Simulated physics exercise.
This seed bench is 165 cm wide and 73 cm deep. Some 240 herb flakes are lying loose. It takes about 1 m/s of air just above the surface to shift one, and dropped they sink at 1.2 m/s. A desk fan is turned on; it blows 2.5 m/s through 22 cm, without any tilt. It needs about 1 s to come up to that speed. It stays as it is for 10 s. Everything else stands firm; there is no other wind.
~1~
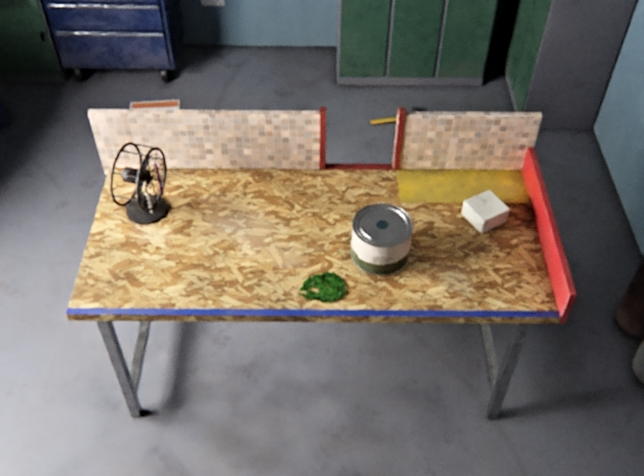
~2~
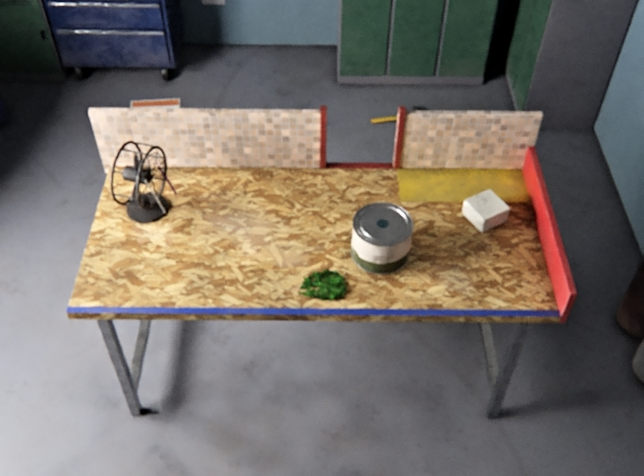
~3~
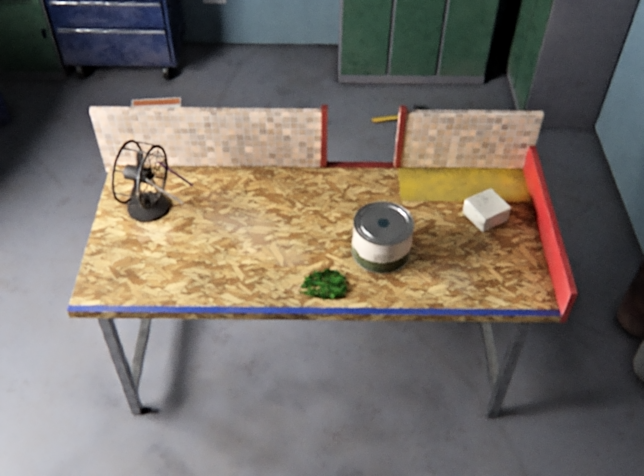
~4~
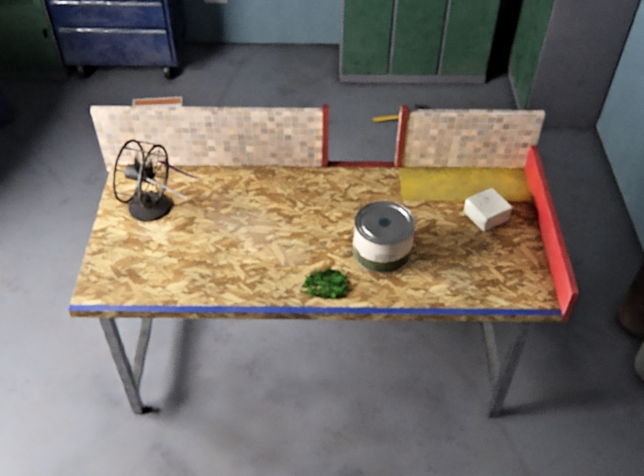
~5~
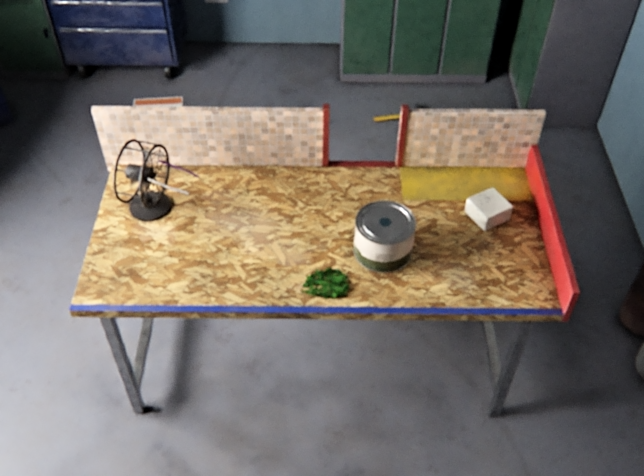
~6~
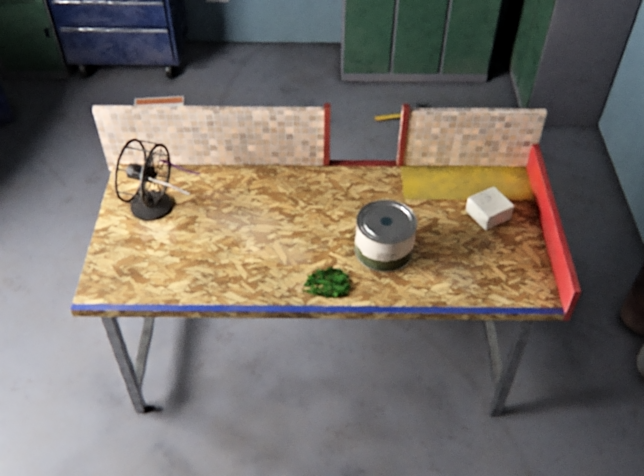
A small black desk fan turns at the left end of a speckled wood-chip workbench, seen from above and in front in a grey-floored room with blue drawers and green lockers behind. Green flakes lie in a small heap near the blue front edge, left of a silver-topped tin, with a white block and yellow sheet at right. Nothing else visibly moves, except the view, which drifts very slightly.
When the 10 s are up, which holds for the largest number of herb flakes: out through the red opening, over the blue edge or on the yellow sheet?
The blue one.
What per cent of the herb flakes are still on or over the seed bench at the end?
Near 0 %.
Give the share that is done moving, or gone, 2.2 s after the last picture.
About 100 %.
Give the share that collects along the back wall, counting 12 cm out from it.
About 0 %.
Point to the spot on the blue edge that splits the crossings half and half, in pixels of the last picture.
Around (345, 312).
Then, 1.0 s after the last picture the count stands so, 98 % are over the blue edge, 0 % out through the red opening and 0 % on the yellow sheet.
Then, 2.2 s after the last picture the count stands so, 99 % are over the blue edge, 0 % out through the red opening and 0 % on the yellow sheet.
Then, 4.6 s after the last picture the count stands so, 100 % are over the blue edge, 0 % out through the red opening and 0 % on the yellow sheet.
Then, 9.1 s after the last picture, at the end, 100 % are over the blue edge, 0 % out through the red opening and 0 % on the yellow sheet.
